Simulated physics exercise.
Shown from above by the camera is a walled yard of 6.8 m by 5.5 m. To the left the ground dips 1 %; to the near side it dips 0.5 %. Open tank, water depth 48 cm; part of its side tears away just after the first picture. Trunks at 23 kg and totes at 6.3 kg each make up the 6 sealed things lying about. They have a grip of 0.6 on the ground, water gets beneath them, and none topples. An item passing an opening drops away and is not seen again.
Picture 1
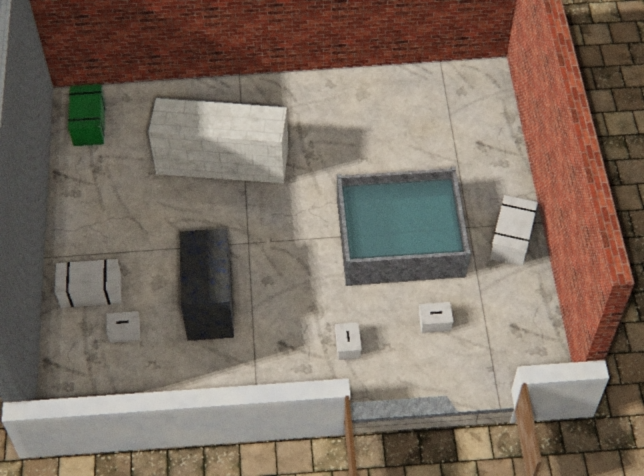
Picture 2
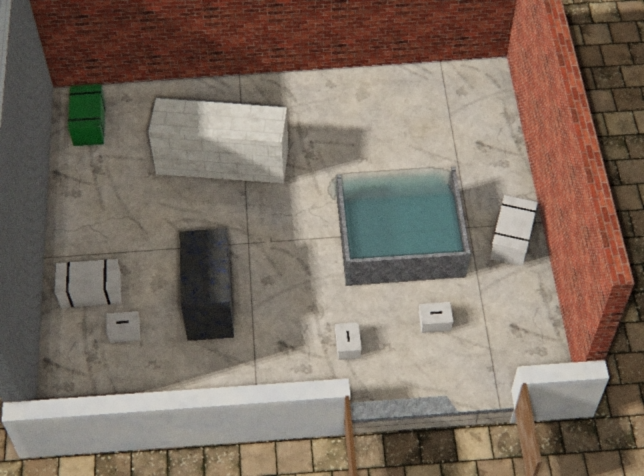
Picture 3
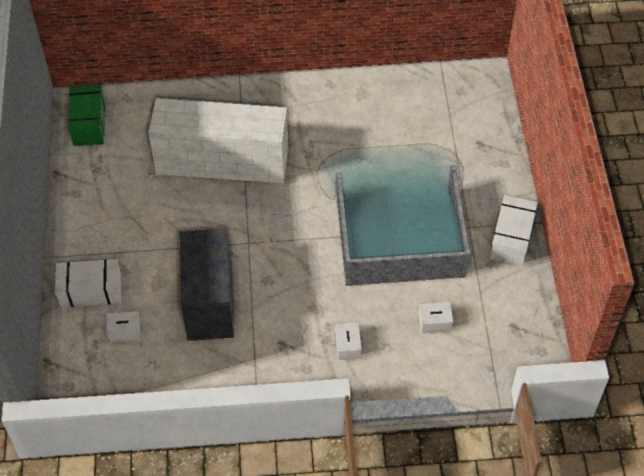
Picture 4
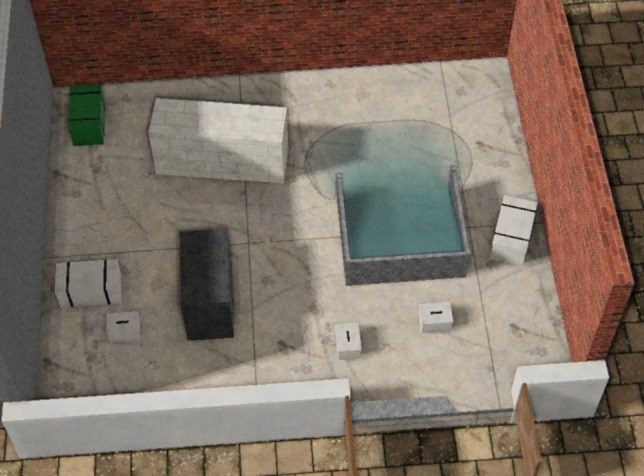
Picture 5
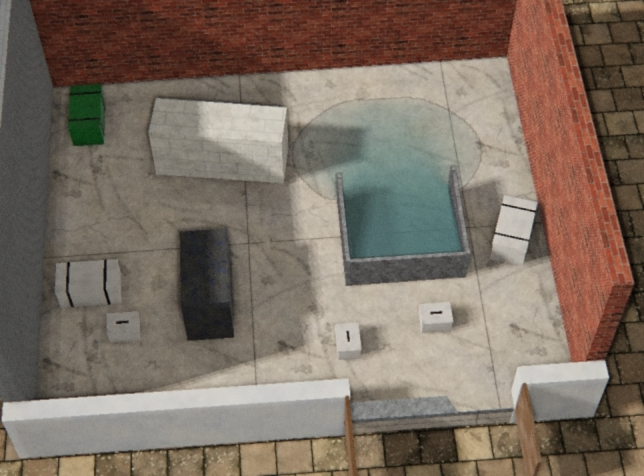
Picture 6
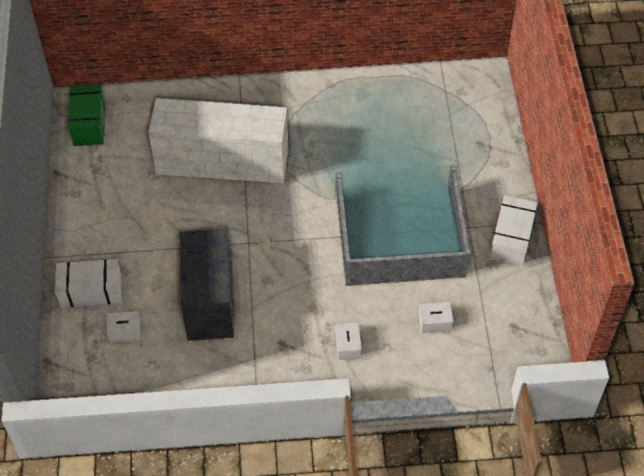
A walled yard with a pale, stained floor, brick walls at the back and right, and cobbles outside is seen from above by a still camera. A long whitish block lies left of an open tank of teal water, with a green trunk at the back left, a dark block near the middle, and white boxes around. The tank's far side opens and water spreads backward in a widening rounded sheet, while everything else stays put.
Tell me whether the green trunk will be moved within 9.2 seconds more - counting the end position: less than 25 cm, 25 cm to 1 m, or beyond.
Expect it to get flushed away.
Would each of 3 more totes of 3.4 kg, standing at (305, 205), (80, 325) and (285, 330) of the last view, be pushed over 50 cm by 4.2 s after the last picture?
Taking them in the order given: Falls short, falls short and falls short.
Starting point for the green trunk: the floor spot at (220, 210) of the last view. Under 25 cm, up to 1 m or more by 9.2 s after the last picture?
Put there, it remains roughly in place.
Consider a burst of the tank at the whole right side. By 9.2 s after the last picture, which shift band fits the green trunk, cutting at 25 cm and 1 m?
My answer is that the green trunk remains put.
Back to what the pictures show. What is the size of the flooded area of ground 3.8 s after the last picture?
That flooded area is roughly 18 m2.
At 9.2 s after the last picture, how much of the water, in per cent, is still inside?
Close to 96 in a hundred parts remain.
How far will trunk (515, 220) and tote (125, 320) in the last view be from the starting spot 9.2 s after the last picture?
First 0 cm, then 0 cm.
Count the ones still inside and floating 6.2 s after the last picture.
My tally comes to 0.
Then, 1.2 s after the last picture the green trunk is near (85, 106), 0.0 m from its start, aground; 0 of 6 are out; 0 afloat.
Then, 3.8 s after the last picture the green trunk is near (61, 117), 0.4 m from its start, aground; 0 of 6 are out; 0 afloat.
Then, 6.2 s after the last picture the green trunk is near (70, 182), 1.3 m from its start, aground; 0 of 6 are out; 0 afloat.
Then, 9.2 s after the last picture the green trunk is near (71, 189), 1.4 m from its start, aground; 0 of 6 are out; 0 afloat.
